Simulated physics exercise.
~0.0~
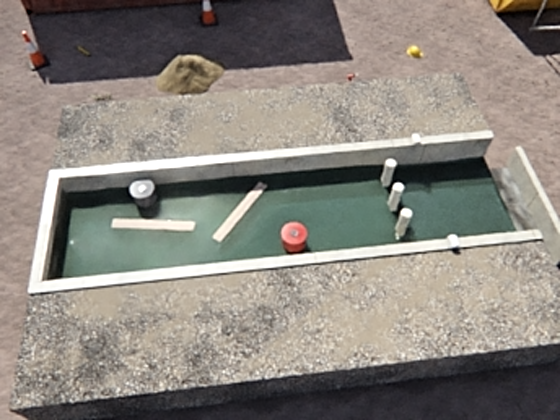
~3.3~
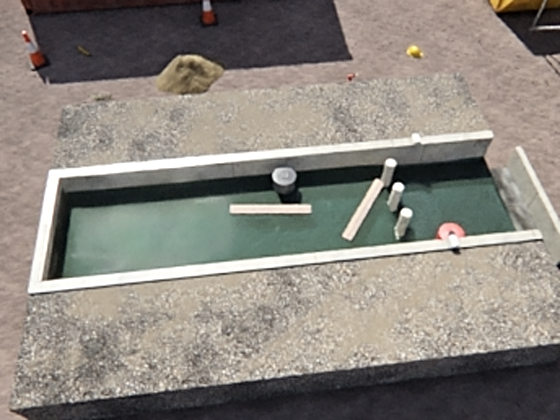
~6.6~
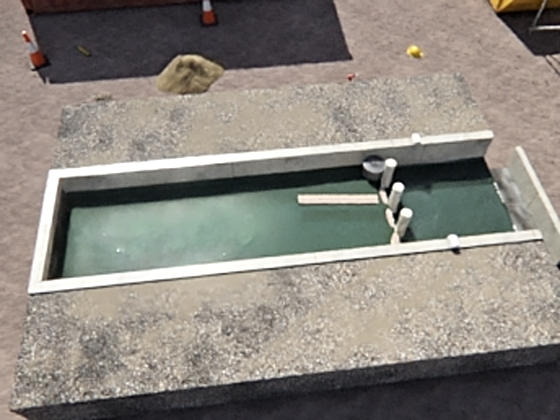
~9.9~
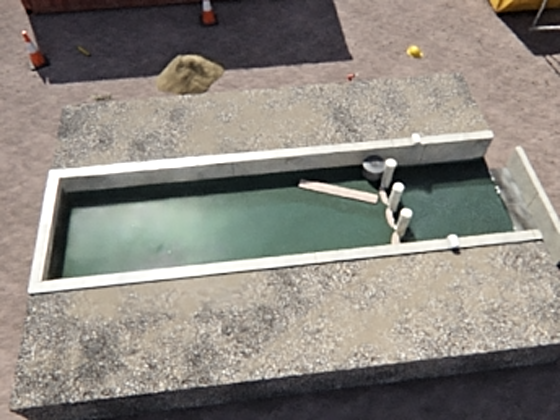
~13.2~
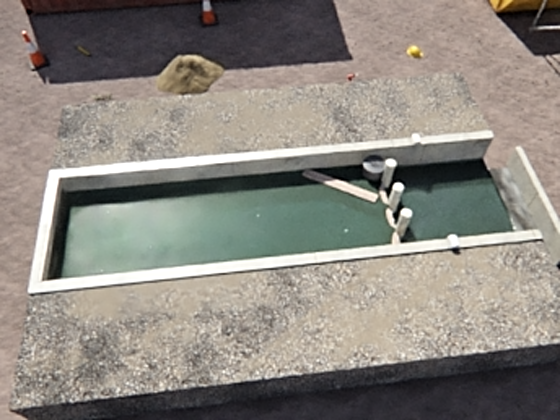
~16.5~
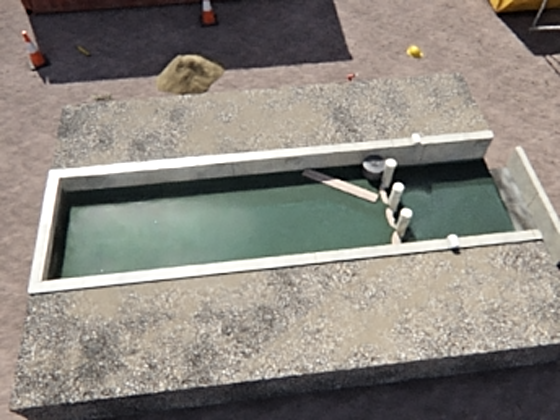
Red tub drifting right down a green water channel and out of sight, while a grey tub and two planks lodge against posts.
